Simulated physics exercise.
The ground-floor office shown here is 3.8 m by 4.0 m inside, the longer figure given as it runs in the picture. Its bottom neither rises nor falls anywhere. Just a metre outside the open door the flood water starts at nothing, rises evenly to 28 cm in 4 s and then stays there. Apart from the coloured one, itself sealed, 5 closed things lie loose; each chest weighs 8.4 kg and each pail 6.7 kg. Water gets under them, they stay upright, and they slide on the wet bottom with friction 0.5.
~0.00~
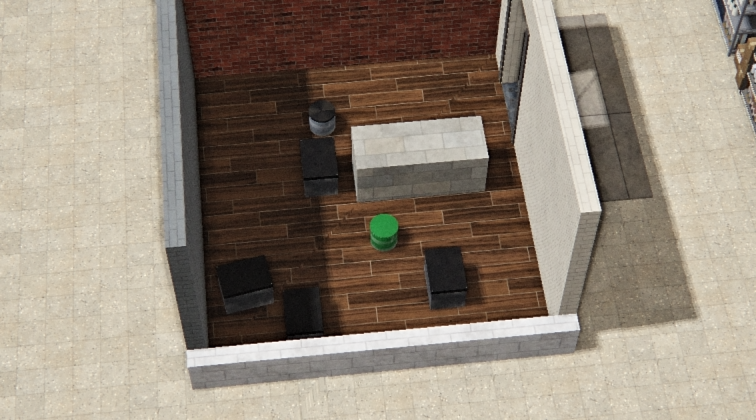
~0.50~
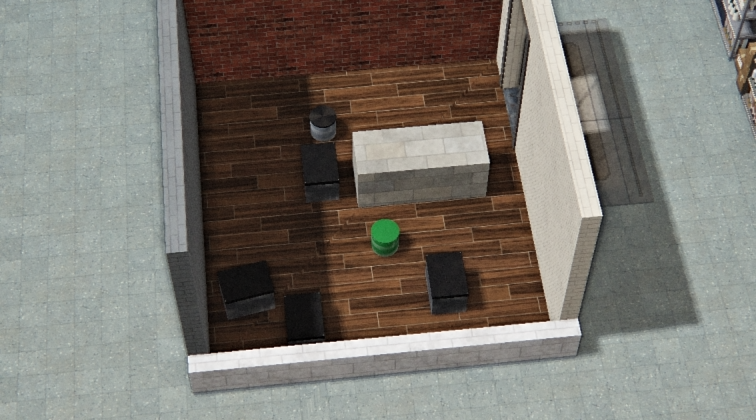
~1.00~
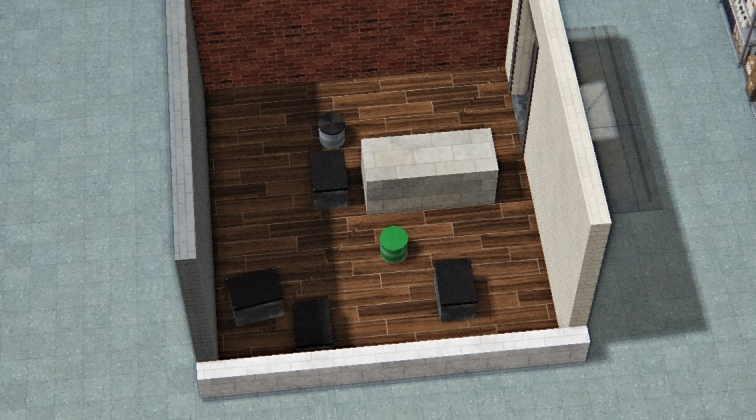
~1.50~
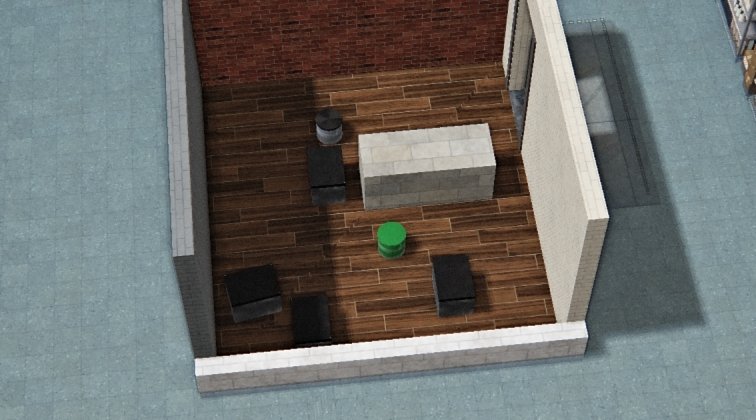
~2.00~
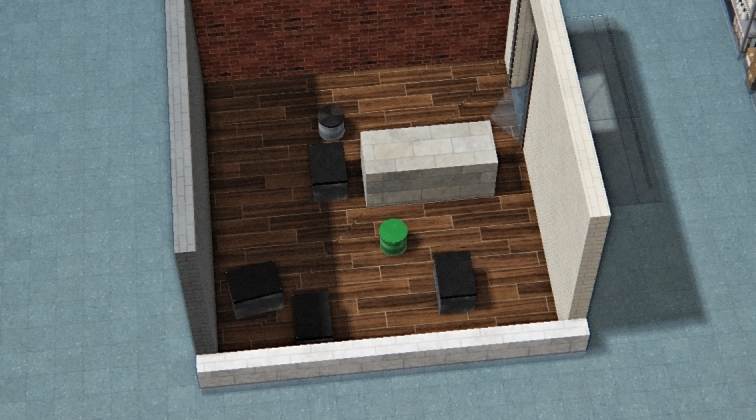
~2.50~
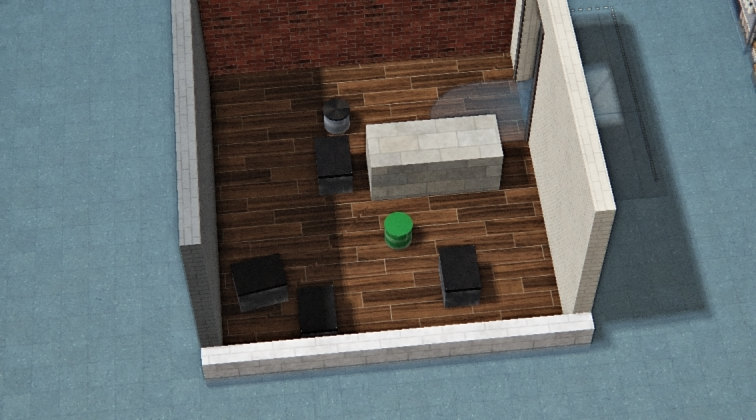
In a ground-floor office, water enters at the upper right while the loose objects stay still.
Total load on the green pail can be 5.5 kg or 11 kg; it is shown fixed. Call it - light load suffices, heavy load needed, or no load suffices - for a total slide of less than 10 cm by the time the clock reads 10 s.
My call: Light load suffices.
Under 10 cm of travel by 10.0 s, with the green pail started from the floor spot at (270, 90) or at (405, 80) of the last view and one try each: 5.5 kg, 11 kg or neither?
In that order: No load works; no load works.
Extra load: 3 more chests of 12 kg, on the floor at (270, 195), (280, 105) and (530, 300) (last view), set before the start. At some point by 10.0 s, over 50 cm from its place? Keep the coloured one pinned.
Order as asked: Goes beyond / goes beyond / stays within.
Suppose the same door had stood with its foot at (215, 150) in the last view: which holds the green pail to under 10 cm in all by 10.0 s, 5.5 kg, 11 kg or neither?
If so, then only the second option works.
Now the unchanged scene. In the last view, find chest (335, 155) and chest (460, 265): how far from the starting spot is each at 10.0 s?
60 cm, 60 cm.
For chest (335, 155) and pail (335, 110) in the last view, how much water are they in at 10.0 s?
First roughly 2 cm, second roughly 9 cm.
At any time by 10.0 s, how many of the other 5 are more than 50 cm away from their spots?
The answer here is 5.
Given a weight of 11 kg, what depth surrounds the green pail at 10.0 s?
2 cm, roughly.
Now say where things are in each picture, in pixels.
In the first picture, the green pail at (384, 226) rests on the ground; 0.0 m2 under water; 0 of 6 have shifted.
In the second picture, the green pail at (385, 231), on the bottom; water covers 0.0 m2; 0 of 6 have shifted.
In the third picture, the green pail at (394, 238) rests on the ground; water covers 0.0 m2; 0 of 6 have shifted.
In the fourth picture, the green pail at (392, 234) rests on the ground; 0.0 m2 under water; 0 of 6 have shifted.
In the fifth picture, the green pail at (393, 231) rests on the ground; water covers 0.1 m2; 0 of 6 have shifted.
In the sixth picture, the green pail at (398, 224), on the bottom; 0.8 m2 under water; 0 of 6 have shifted.
After 3.5 s the green pail would be 0 cm from its start with 5.5 kg and 0 cm from its start with 11 kg; 0 cm of water round it then.
After 4.5 s the green pail would be 0 cm from its start with 5.5 kg and 0 cm from its start with 11 kg; 0 cm of water round it then.
After 7.0 s the green pail would be 0 cm from its start with 5.5 kg and 0 cm from its start with 11 kg; 0 cm of water round it then.
After 10.0 s the green pail would be 0 cm from its start with 5.5 kg and 0 cm from its start with 11 kg; 2 cm of water round it then.
